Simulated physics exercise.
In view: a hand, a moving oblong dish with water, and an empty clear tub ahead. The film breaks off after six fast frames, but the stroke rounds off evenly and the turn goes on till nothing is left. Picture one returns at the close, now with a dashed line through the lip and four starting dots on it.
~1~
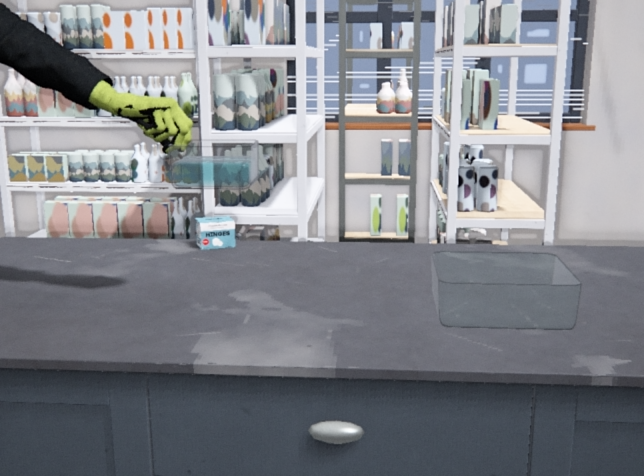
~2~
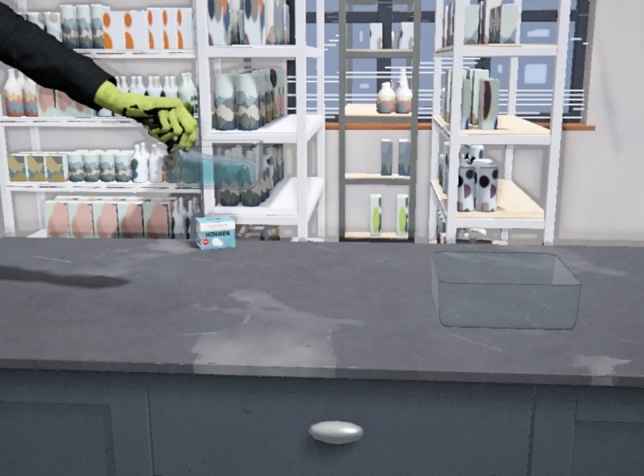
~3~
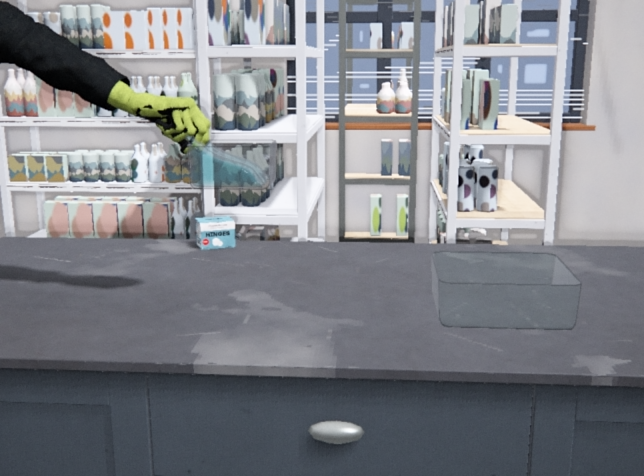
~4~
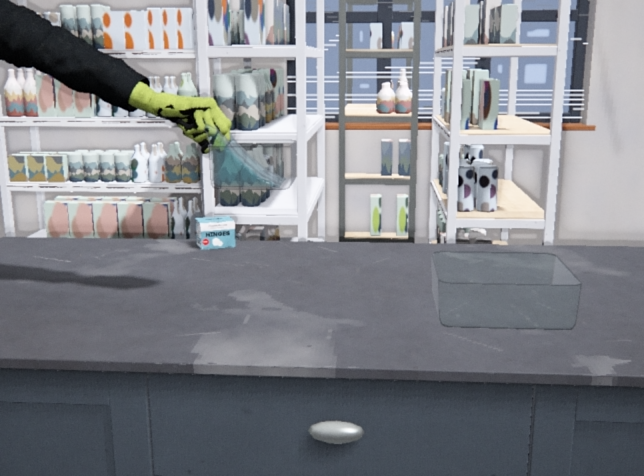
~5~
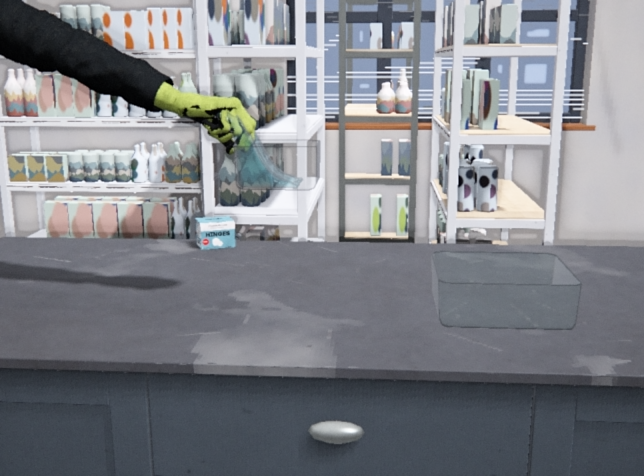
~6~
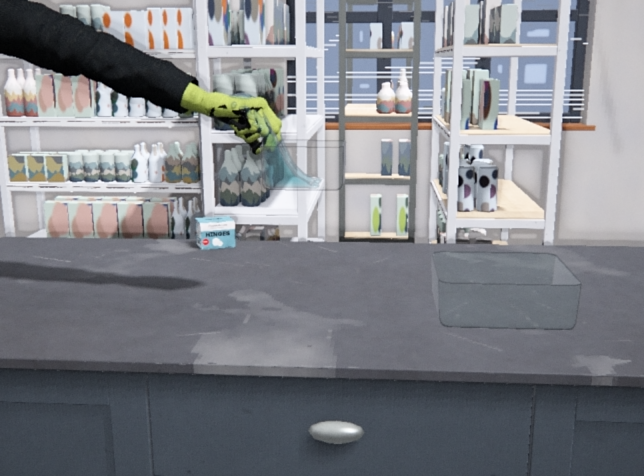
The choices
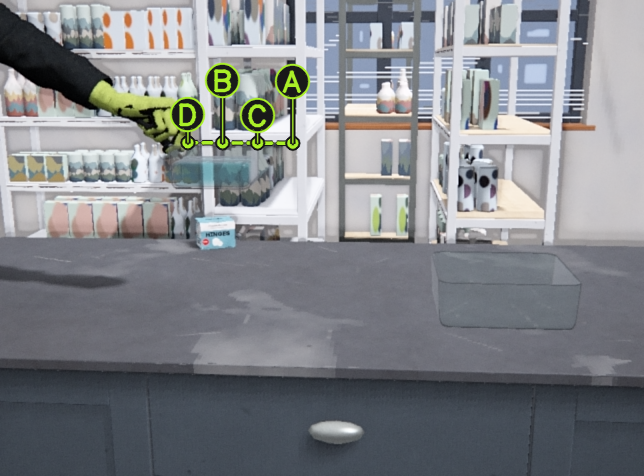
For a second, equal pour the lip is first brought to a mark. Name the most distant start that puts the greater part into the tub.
Choose A.
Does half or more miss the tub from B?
Yes, that goes wrong.
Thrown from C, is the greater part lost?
Yes, it does.
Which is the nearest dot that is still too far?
It is C.
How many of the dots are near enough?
One of them.
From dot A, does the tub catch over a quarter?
Yes.
In lime, A at (292, 143); B at (222, 142); C at (257, 143); D at (187, 142).
For dot A, about 65 % lands in the tub, 13 % falls short and 22 % goes beside or beyond.
For dot B, about 19 % lands in the tub, 69 % falls short and 11 % goes beside or beyond.
For dot C, about 22 % lands in the tub, 60 % falls short and 18 % goes beside or beyond.
For dot D, about 12 % lands in the tub, 81 % falls short and 7 % goes beside or beyond.
